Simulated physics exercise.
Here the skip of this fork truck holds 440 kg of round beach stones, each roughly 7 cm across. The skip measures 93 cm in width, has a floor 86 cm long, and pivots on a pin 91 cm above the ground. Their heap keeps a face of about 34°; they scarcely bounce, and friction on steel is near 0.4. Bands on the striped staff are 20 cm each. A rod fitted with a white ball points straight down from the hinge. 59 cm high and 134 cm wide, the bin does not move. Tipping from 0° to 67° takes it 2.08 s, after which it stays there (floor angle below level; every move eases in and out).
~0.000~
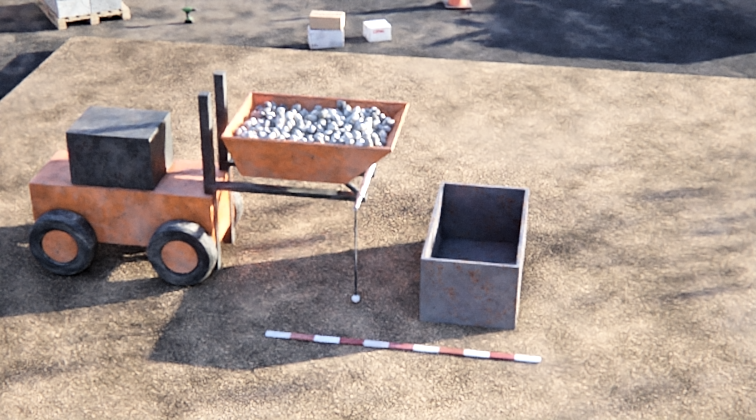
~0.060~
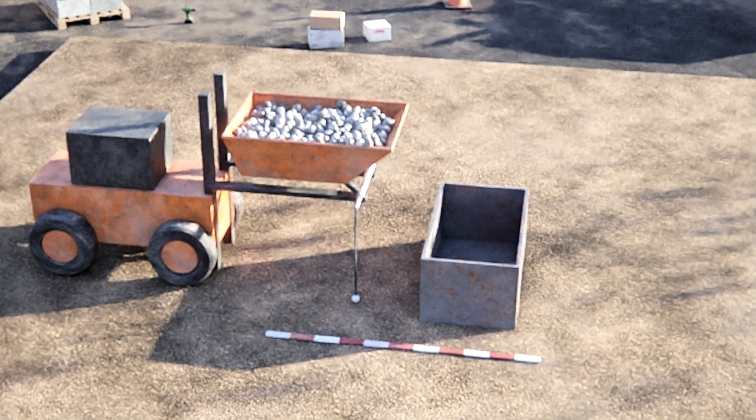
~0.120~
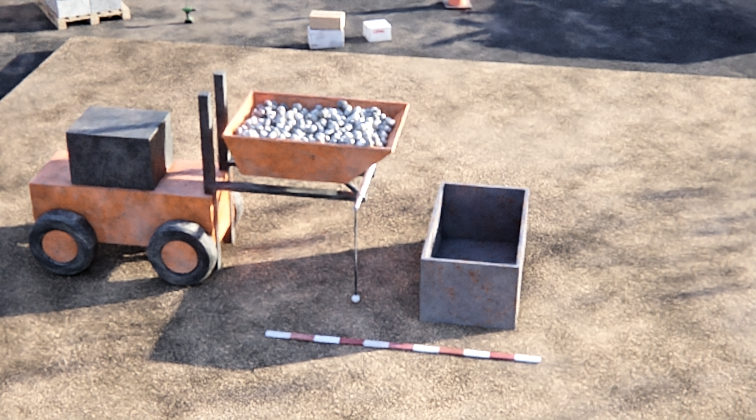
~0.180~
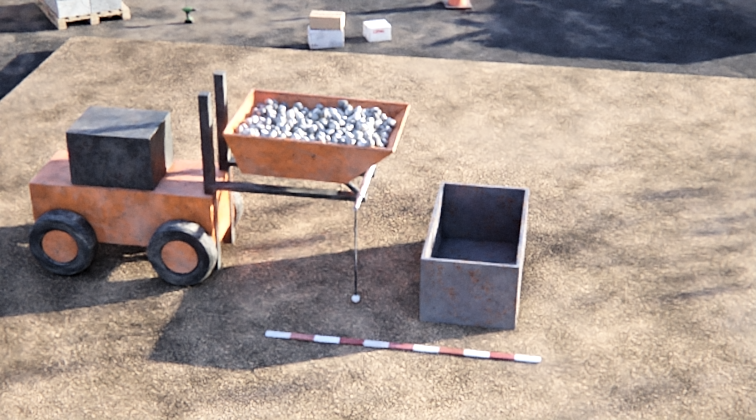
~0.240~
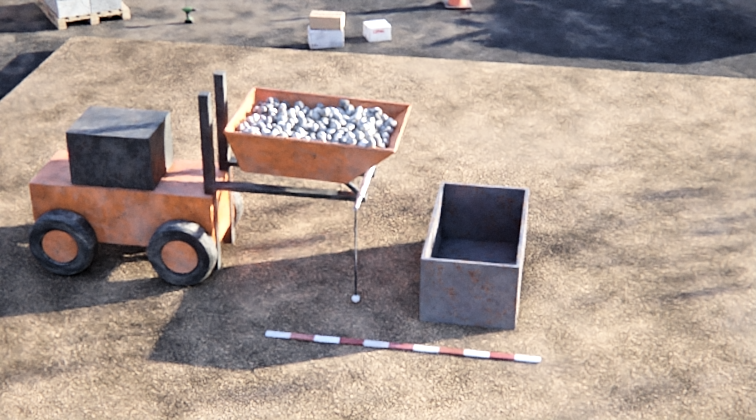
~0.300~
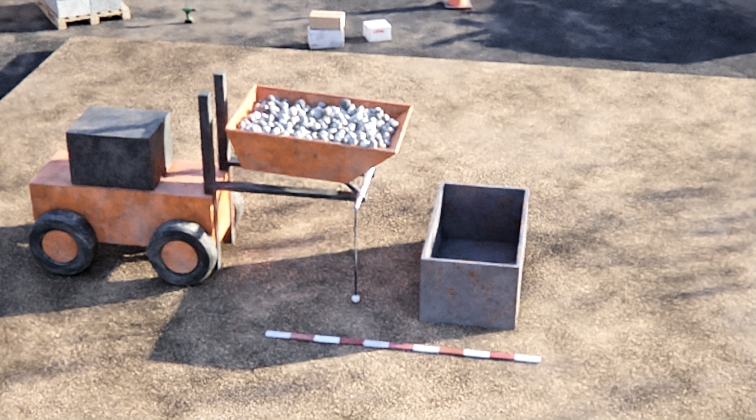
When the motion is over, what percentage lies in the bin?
Close to 100 percent.
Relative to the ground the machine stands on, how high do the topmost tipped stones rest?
About 48 cm above it.
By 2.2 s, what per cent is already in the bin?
About 65 per cent by then.
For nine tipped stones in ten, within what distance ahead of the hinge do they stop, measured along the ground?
I'd put it at about 130 cm.
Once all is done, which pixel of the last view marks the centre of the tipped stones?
Look at roughly (482, 264).
After 1.6 s the floor is at 57°; 98 % in the skip, 2 % in the bin; the foremost stones are at (450, 198).
After 2.2 s the floor is at 67°; 34 % in the skip, 66 % in the bin, 1 % beside or beyond the bin; the foremost stones are at (515, 283).
After 2.5 s the floor is at 67°; 11 % in the skip, 88 % in the bin, 1 % beside or beyond the bin; the foremost stones are at (520, 301).
After 5.0 s the floor is at 67°; 0 % in the skip, 99 % in the bin, 1 % beside or beyond the bin; the foremost stones are at (535, 351).
